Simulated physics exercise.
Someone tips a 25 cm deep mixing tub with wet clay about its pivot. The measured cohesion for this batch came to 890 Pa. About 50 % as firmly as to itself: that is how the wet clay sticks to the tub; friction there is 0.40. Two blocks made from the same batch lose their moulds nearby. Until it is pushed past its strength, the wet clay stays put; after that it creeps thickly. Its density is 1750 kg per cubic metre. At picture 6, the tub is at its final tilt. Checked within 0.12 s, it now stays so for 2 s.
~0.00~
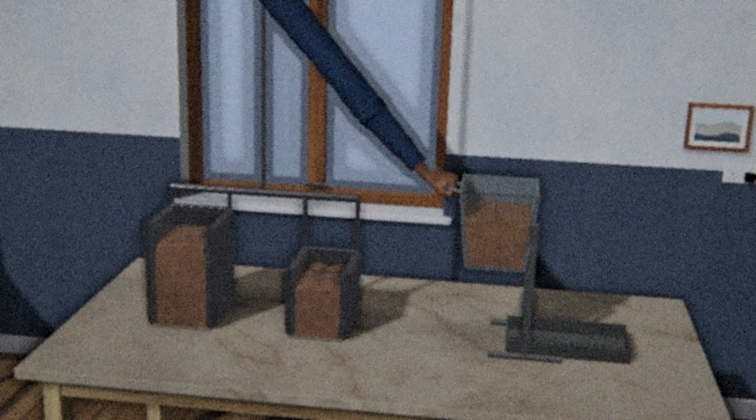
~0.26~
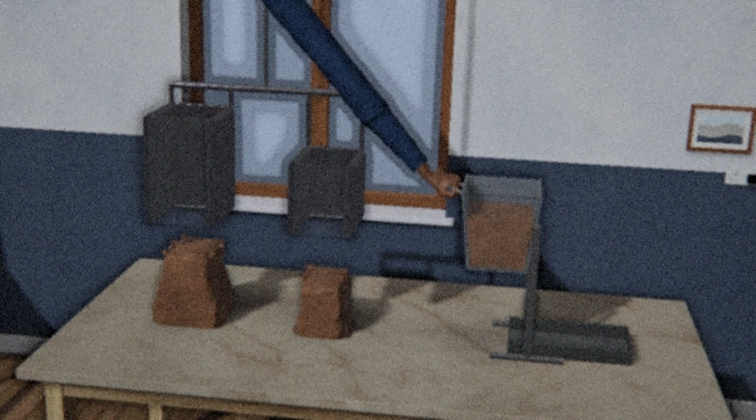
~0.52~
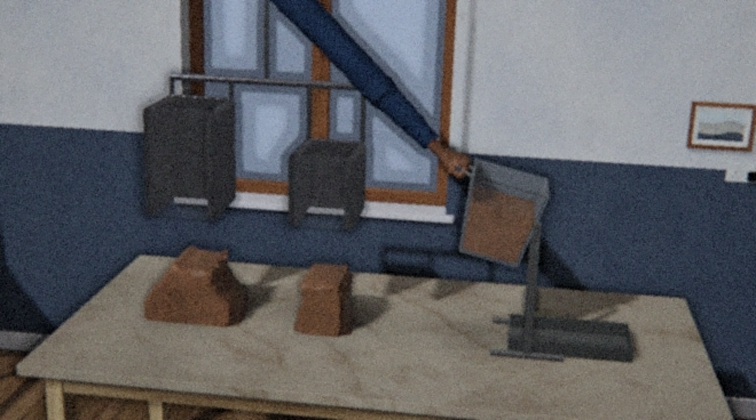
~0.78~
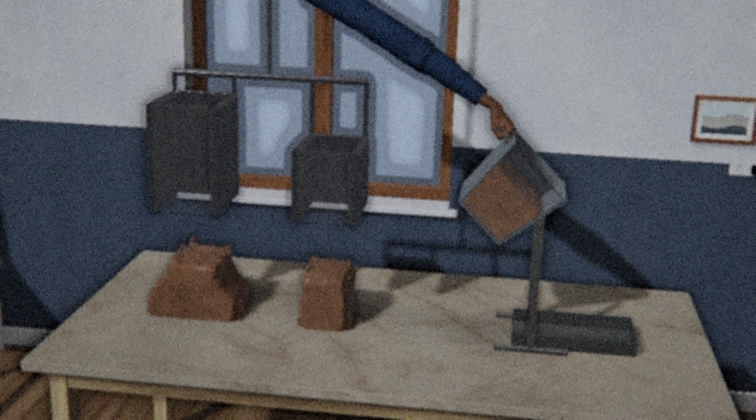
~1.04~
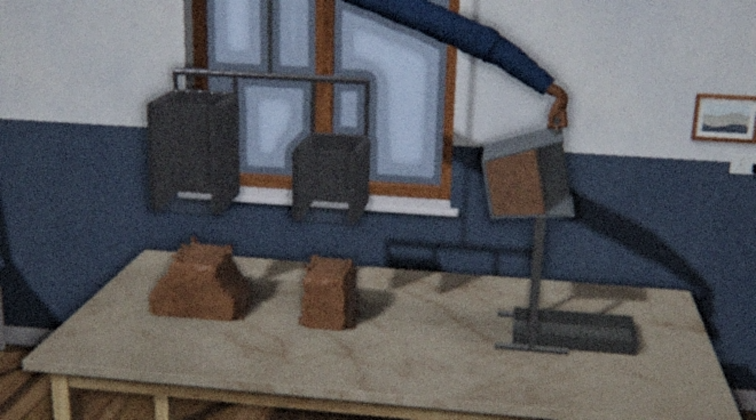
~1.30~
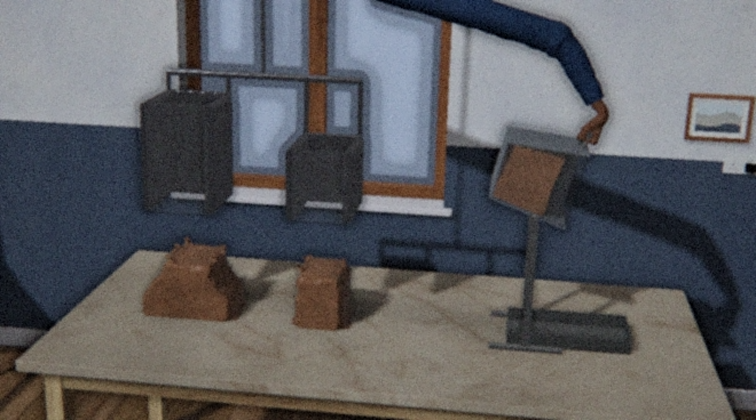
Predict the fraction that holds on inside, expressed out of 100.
Around 41 out of 100.
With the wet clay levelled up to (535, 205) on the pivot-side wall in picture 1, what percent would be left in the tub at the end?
30 %.
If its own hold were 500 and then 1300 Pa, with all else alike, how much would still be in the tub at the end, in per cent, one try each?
It'd be some 35 percent the first time and some 40 percent the second.
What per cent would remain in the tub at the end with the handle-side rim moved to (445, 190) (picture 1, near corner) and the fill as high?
I'd put it at close to 35 per cent.
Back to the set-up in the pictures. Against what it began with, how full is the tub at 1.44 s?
Close to 100 in a hundred.
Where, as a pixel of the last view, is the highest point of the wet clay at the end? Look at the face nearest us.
I'd point to somewhere around (529, 181).
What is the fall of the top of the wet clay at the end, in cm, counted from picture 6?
10 cm.
After 1.44 s, the tub is at 103 degrees and holds 100 %.
After 1.61 s, the tub is at 103 degrees and holds 78 %.
After 1.78 s, the tub is at 103 degrees and holds 45 %.
After 1.95 s, the tub is at 103 degrees and holds 41 %.
After 3.30 s, the tub is at 103 degrees and holds 41 %.
